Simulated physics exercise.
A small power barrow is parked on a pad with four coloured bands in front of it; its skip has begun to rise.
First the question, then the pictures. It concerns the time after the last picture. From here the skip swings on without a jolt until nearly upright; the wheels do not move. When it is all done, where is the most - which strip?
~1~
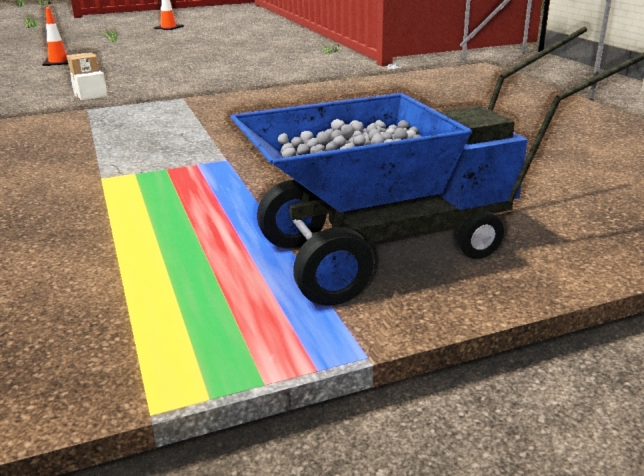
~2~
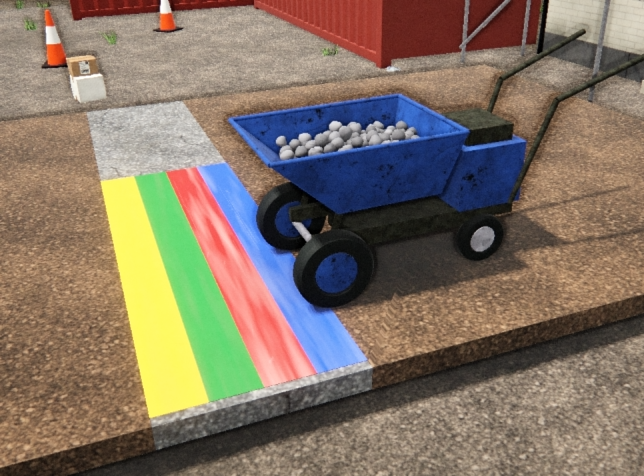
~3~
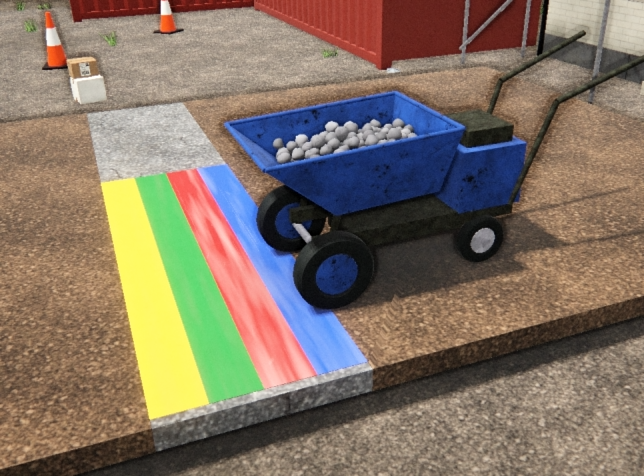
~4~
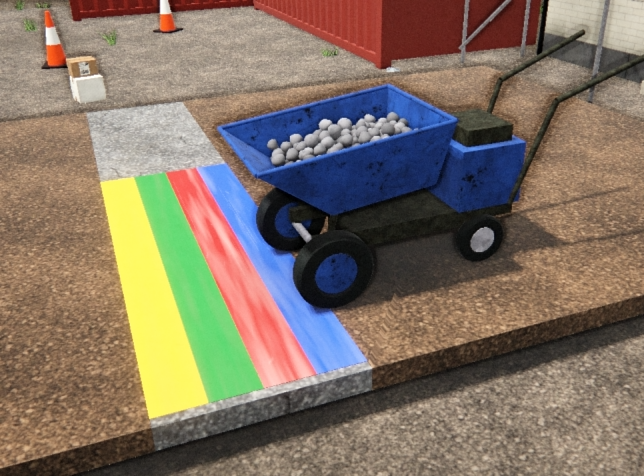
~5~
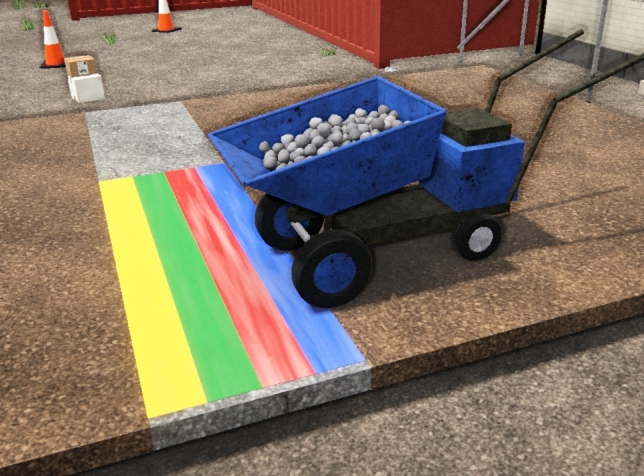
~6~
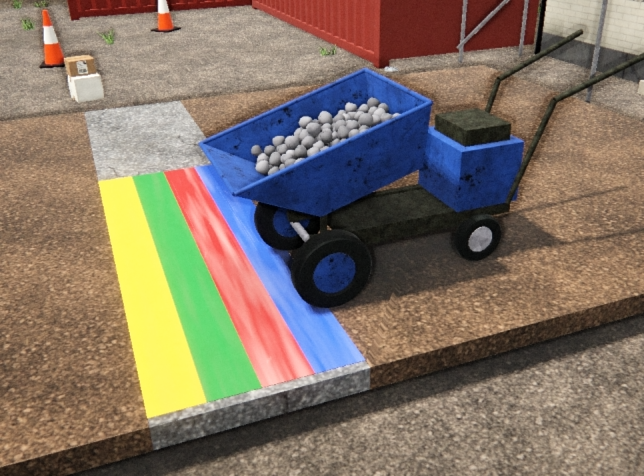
On the yellow strip.
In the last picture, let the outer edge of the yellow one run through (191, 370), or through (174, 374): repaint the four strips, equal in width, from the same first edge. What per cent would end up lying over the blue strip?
The first comes to 0 per cent and the second to 0 per cent.
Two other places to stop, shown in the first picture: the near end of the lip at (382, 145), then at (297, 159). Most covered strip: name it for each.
Place one - the strip in red; place two - the yellow strip.
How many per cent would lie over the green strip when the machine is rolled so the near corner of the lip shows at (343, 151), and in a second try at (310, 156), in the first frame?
In order, close to 30 and 30 in a hundred.
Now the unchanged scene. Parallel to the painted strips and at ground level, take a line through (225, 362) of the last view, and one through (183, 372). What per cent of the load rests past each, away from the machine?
About 70 and 60 per cent.
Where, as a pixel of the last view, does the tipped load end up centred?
Roughly at pixel (132, 307).
Shortly afterwards, skip tipped steeply; the whole lot in the skip.
Next, skip tipped right over; near two thirds in the skip; a little over the green strip; near a quarter over the yellow strip; a little off the paint.
Some moments later, skip tipped right over; near a quarter in the skip; a little over the green strip; near a third over the yellow strip; near a third off the paint.
In the end, skip tipped right over; near a quarter in the skip; none at all over the blue strip; none at all over the red strip; a little over the green strip; near a third over the yellow strip; near a third off the paint.
